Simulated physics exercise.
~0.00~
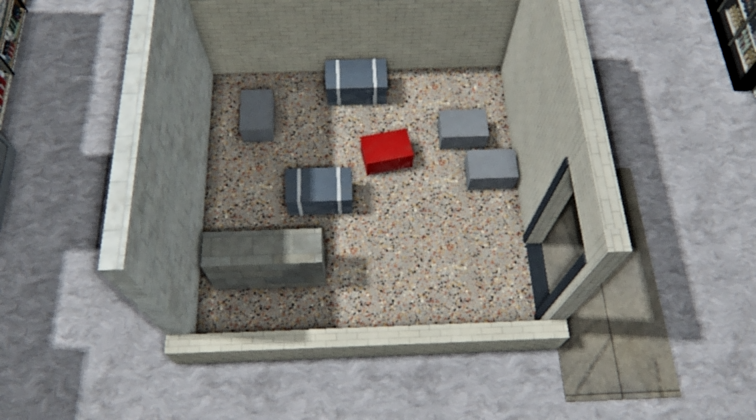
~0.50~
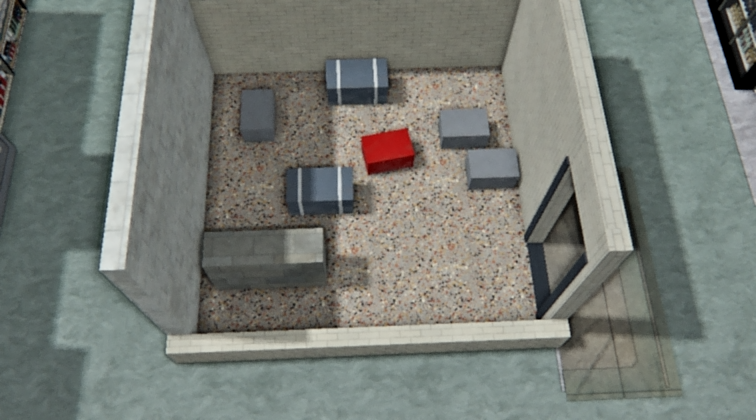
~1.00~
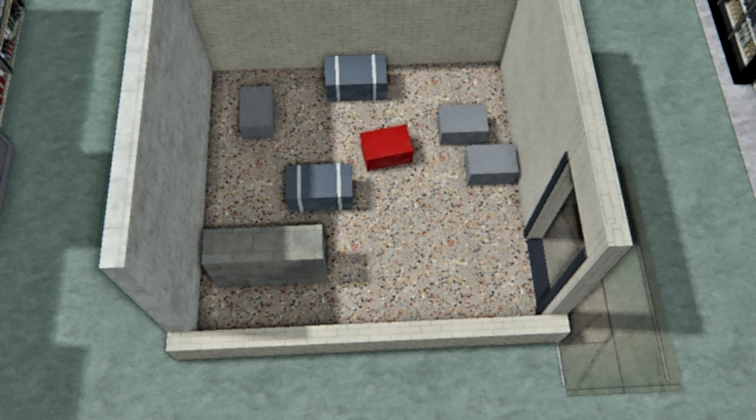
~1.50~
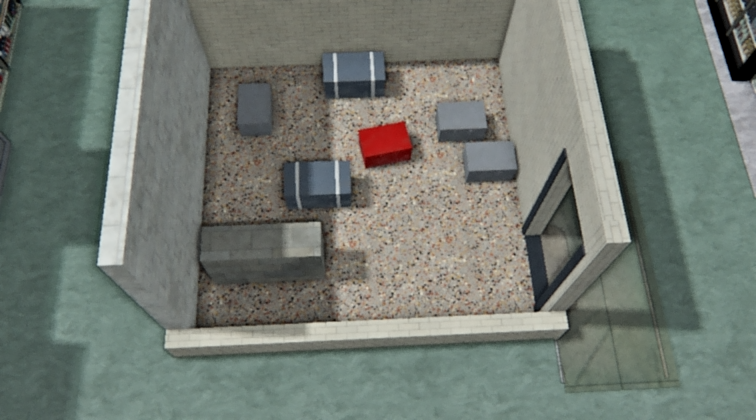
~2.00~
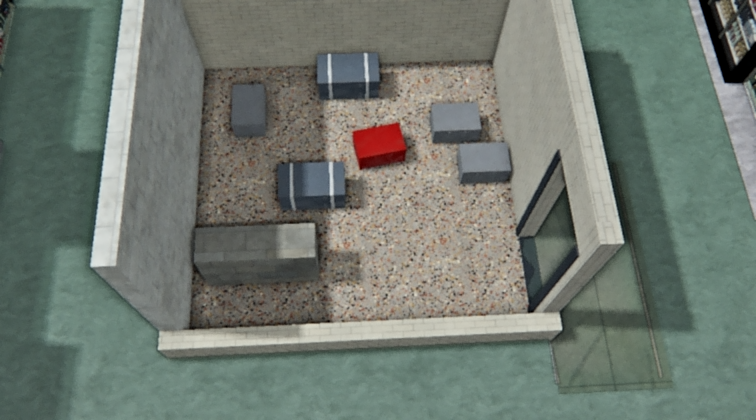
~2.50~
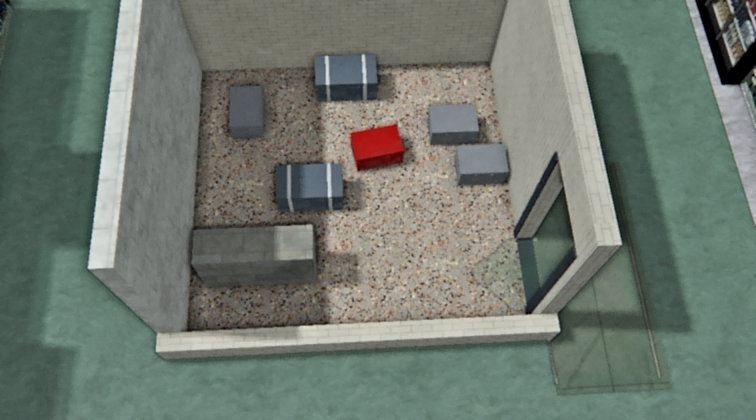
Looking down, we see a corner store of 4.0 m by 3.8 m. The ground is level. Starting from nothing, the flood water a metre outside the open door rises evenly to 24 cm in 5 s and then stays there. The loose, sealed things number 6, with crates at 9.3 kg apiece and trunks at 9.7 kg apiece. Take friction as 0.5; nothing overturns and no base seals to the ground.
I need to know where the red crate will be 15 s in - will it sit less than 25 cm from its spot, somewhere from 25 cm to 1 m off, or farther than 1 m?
It gets pushed a bit.
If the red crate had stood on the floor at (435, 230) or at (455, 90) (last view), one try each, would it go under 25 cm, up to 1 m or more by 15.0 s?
The first start leaves it slightly displaced, the second leaves it well away.
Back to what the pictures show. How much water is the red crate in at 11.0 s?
Roughly 6 cm at that moment.
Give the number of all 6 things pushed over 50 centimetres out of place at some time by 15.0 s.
That comes to 6.
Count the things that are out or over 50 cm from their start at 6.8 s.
Count: 1.
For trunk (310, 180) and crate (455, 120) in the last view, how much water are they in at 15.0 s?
First about 7 cm, second about 11 cm.
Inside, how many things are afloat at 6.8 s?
Count: 0.
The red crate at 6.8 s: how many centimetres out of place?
Roughly 5 centimetres by that point.
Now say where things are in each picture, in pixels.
In the first frame, the red crate at (387, 146), on the bottom; water covers 0.0 m2; 0 of 6 have shifted.
In the second frame, the red crate at (388, 146) rests on the ground; 0.0 m2 under water; 0 of 6 have shifted.
In the third frame, the red crate at (387, 142) rests on the ground; 0.0 m2 under water; 0 of 6 have shifted.
In the fourth frame, the red crate at (385, 139), on the bottom; 0.0 m2 under water; 0 of 6 have shifted.
In the fifth frame, the red crate at (379, 140) rests on the ground; water covers 0.0 m2; 0 of 6 have shifted.
In the sixth frame, the red crate at (377, 142), on the bottom; 0.3 m2 under water; 0 of 6 have shifted.
After 3.5 s the red crate is near (377, 142), 0.0 m from its start, aground; 0 afloat.
After 6.8 s the red crate is near (376, 138), 0.1 m from its start, aground; 0 afloat.
After 11.0 s the red crate is near (384, 121), 0.3 m from its start, afloat; 4 afloat.
After 15.0 s the red crate is near (372, 192), 0.7 m from its start, afloat; 6 afloat.
